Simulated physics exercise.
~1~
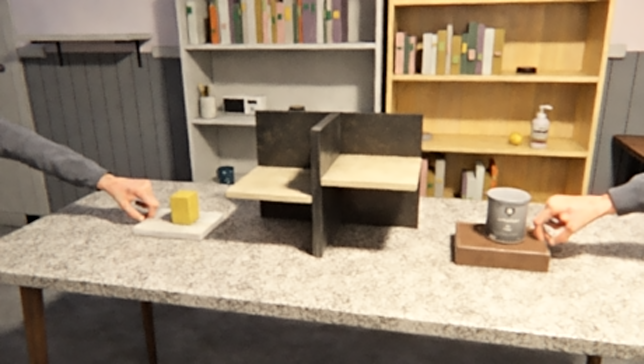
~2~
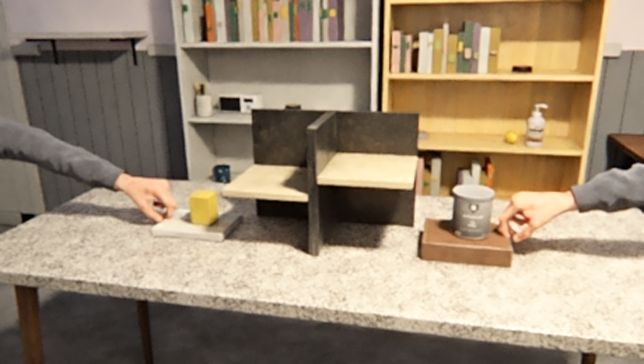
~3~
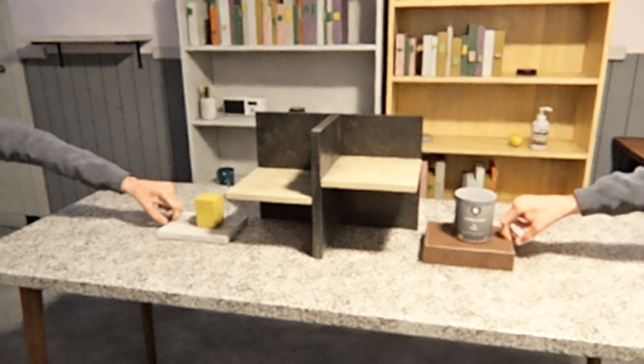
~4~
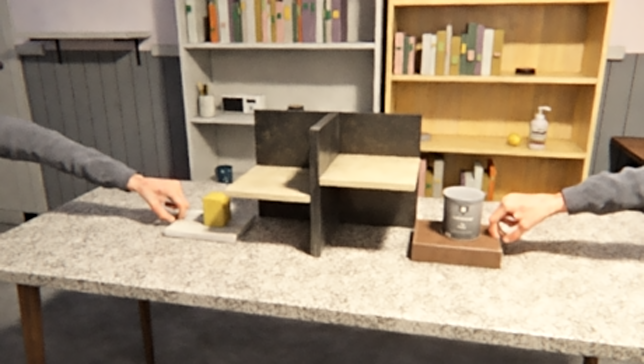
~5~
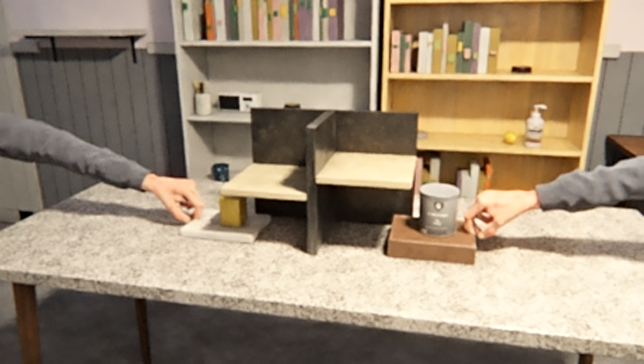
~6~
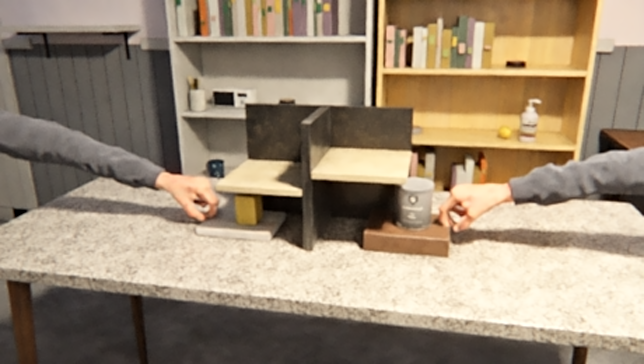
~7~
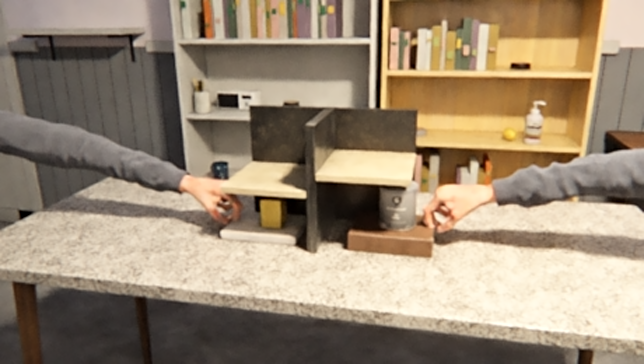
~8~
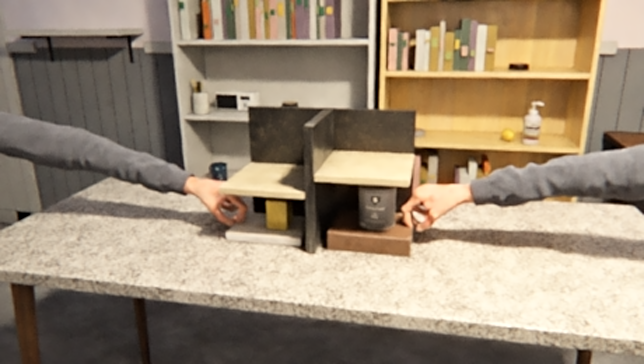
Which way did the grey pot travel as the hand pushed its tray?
The grey pot travelled to the left, riding on the brown tray toward the middle of the rack.
